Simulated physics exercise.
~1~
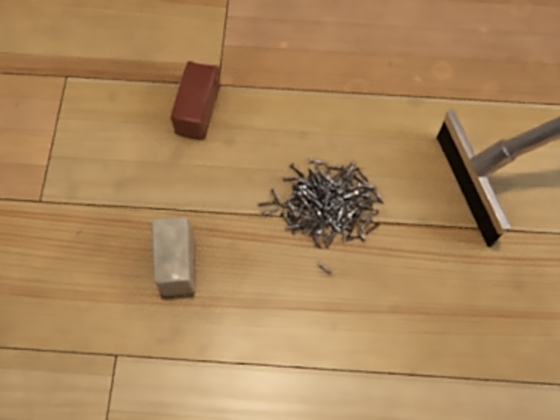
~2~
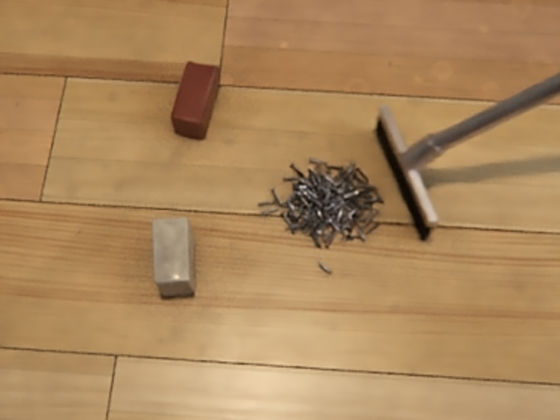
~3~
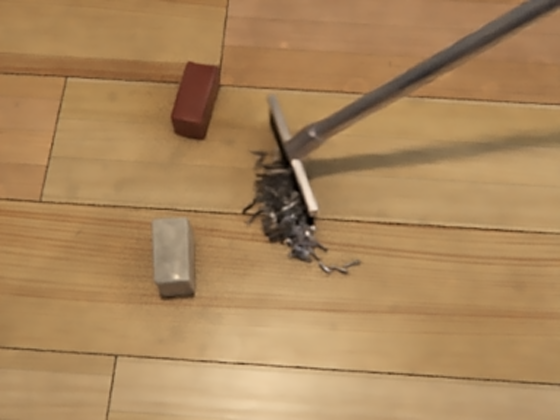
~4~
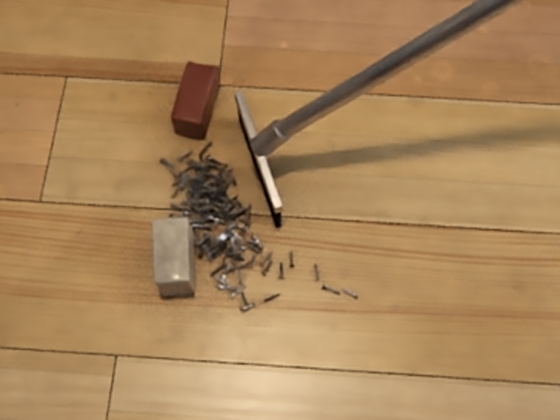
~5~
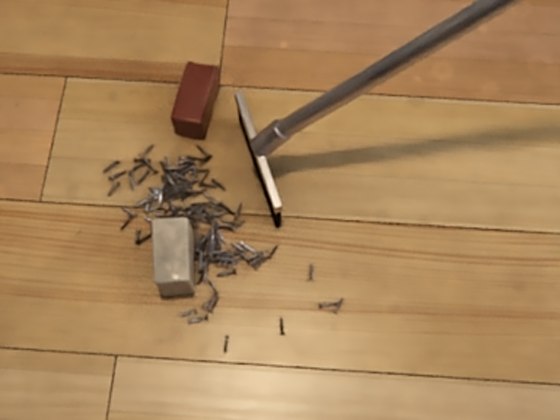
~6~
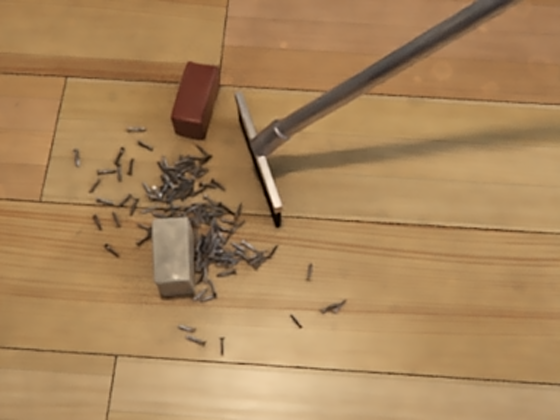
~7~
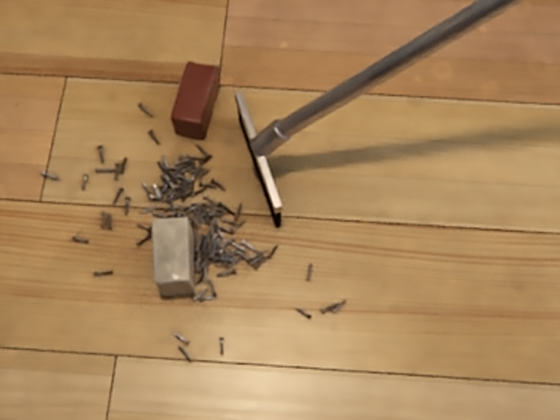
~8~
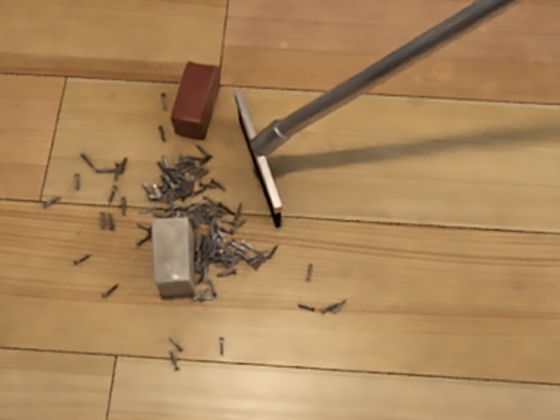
A squeegee pushes a pile of screws left, scattering them around and between two blocks.
